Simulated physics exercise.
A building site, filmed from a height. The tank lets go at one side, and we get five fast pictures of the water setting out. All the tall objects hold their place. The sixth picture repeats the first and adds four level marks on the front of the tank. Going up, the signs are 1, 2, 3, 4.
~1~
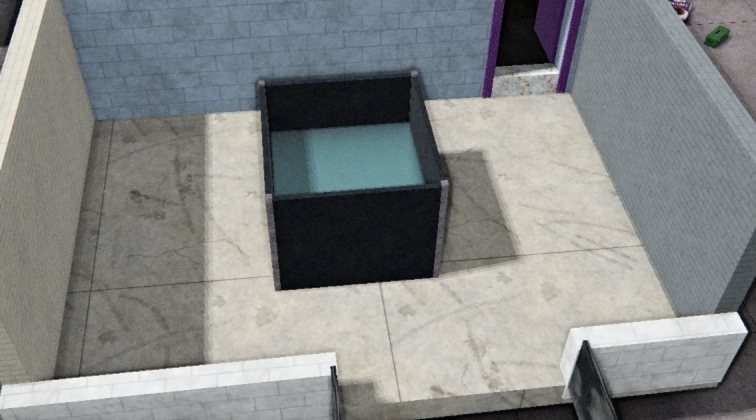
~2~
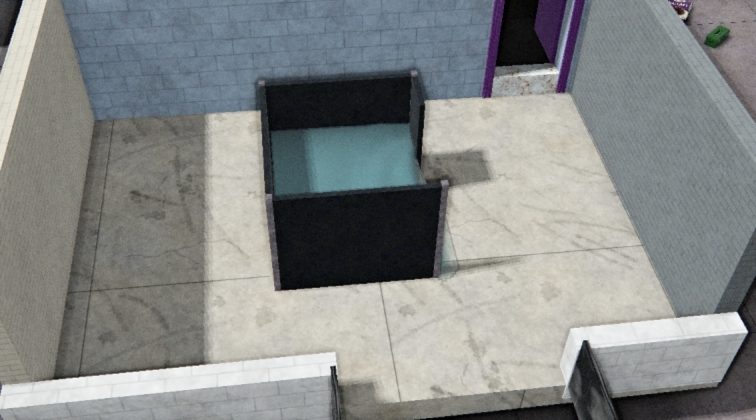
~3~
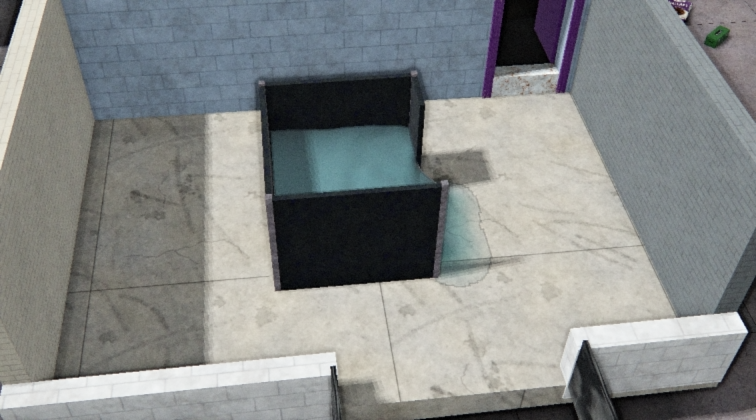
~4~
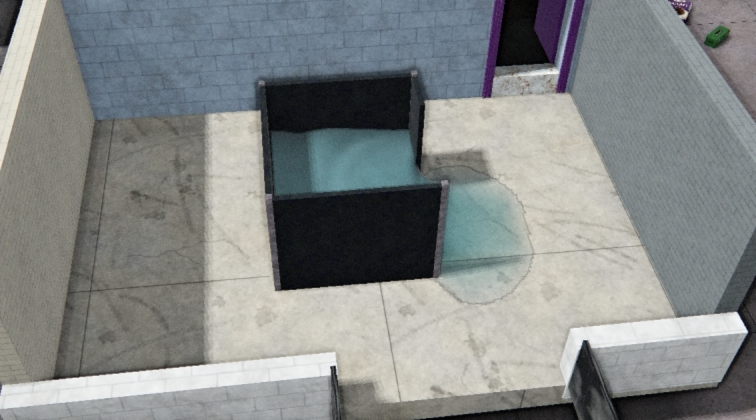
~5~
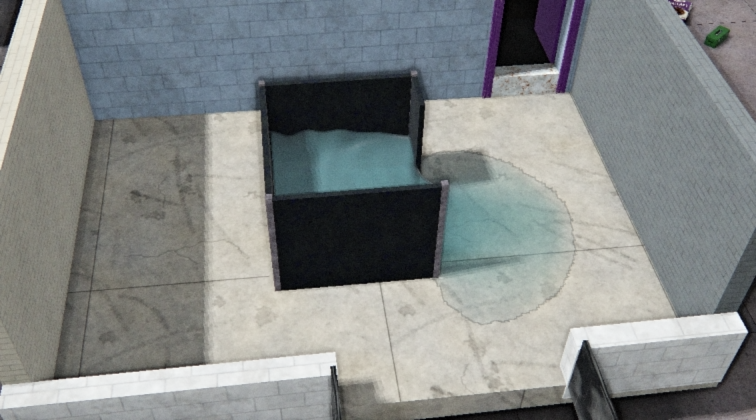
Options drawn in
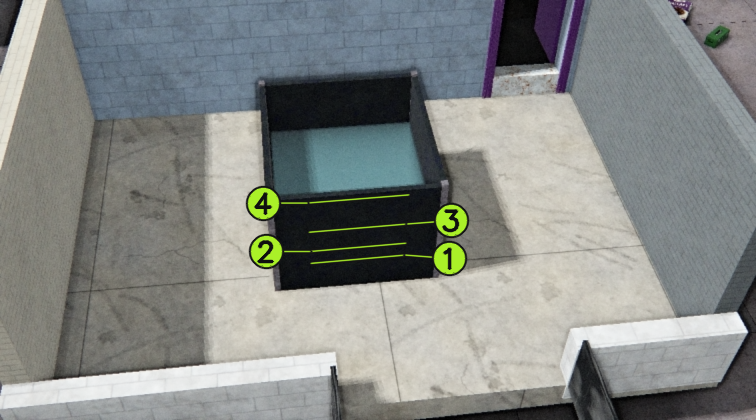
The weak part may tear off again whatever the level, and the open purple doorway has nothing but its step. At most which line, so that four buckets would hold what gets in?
Take 3.
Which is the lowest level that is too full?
That would be 4.
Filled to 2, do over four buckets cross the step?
No, not at all.
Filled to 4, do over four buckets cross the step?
Yes, it does.
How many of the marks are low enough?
Three.
On the marked copy, 1 at (358, 259); 2 at (358, 247); 3 at (358, 228); 4 at (358, 198); from the bottom up 1, 2, 3, 4.
Choosing 1, nothing gets over.
Choosing 2, nothing gets over.
Choosing 3, a splash gets over, under a bucket.
Choosing 4, about 8 bucketfuls get in.
